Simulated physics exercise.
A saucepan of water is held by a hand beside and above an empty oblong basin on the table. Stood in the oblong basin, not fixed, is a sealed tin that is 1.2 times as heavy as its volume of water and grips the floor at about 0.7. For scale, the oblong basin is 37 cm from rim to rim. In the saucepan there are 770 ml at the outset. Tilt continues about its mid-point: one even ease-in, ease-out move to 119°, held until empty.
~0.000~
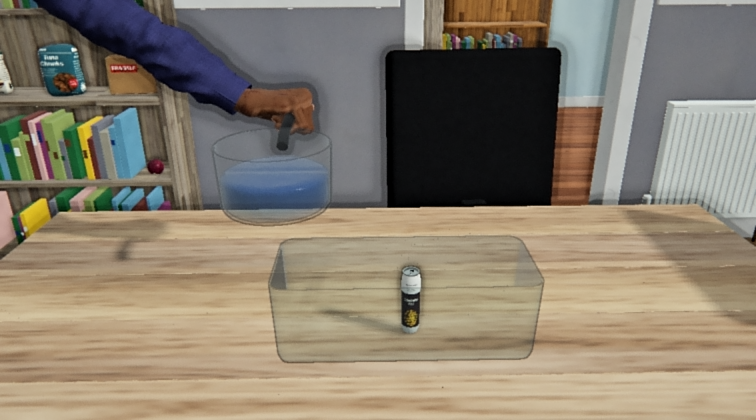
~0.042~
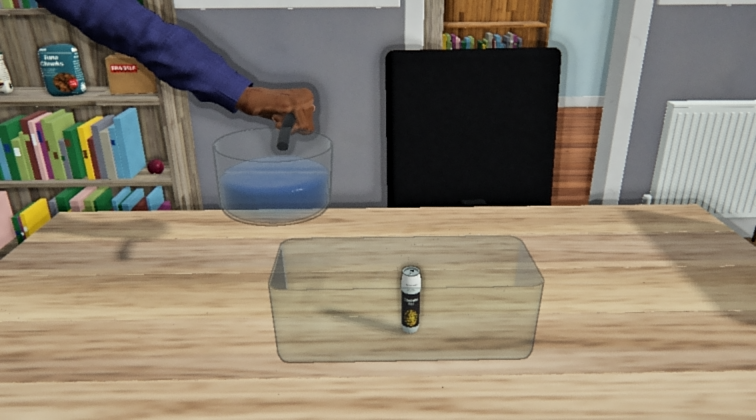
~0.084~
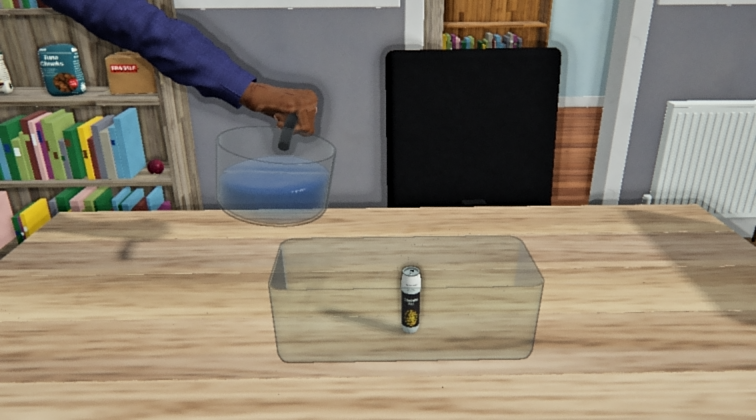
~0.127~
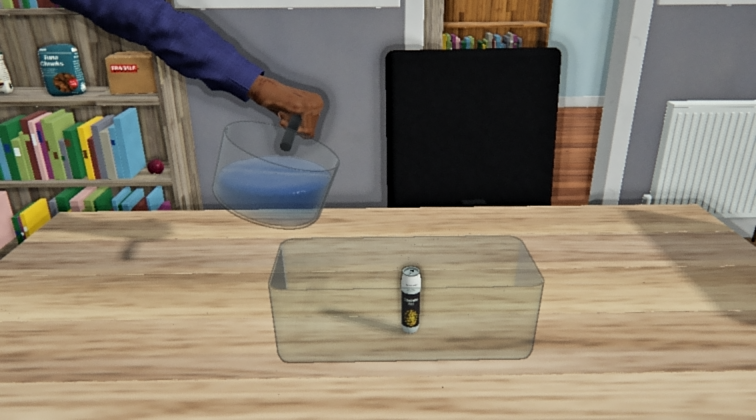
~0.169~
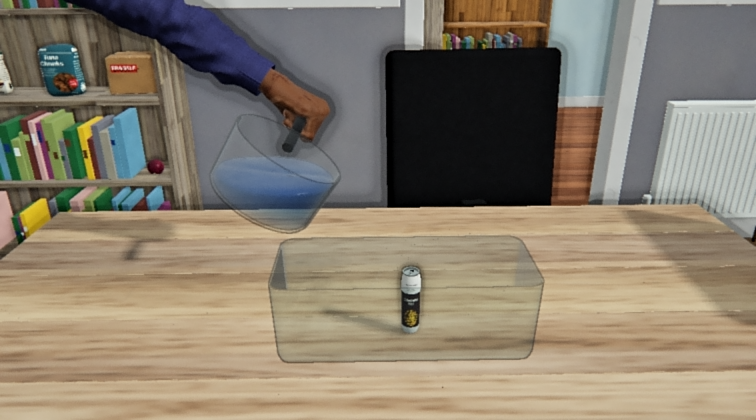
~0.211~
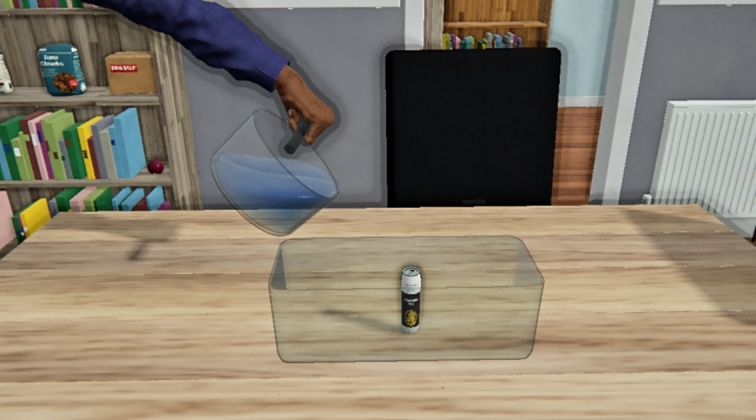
A hand held a clear saucepan of blue water above and to the left of an oblong basin with a small tin standing inside, then steadily tilted the pan to the right, toward the basin.
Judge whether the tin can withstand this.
Here's my call: It does not tip.
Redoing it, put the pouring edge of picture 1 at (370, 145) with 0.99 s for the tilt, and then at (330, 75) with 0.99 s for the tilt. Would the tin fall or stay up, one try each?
Trial 1 - tin tips; trial 2 - tin tips.
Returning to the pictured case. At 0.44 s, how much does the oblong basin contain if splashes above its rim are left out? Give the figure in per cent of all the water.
About 48%.
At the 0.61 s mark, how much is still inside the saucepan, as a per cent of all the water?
Around 2 in a hundred.
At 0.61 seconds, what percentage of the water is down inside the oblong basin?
Some 92 percent of the total.
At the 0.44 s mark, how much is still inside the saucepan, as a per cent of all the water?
Around 16 percent.
After 0.44 s the tilt is 117° and 16 per cent is still to pour; the tin stands where it began.
After 0.61 s the tilt is 119° and 2 per cent is still to pour; the tin stands where it began.
After 0.79 s the tilt is 119° and 0 per cent is still to pour; the tin stands where it began.
After 0.98 s the tilt is 119° and 0 per cent is still to pour; the tin stands where it began.
In the end the tin stands where it began.
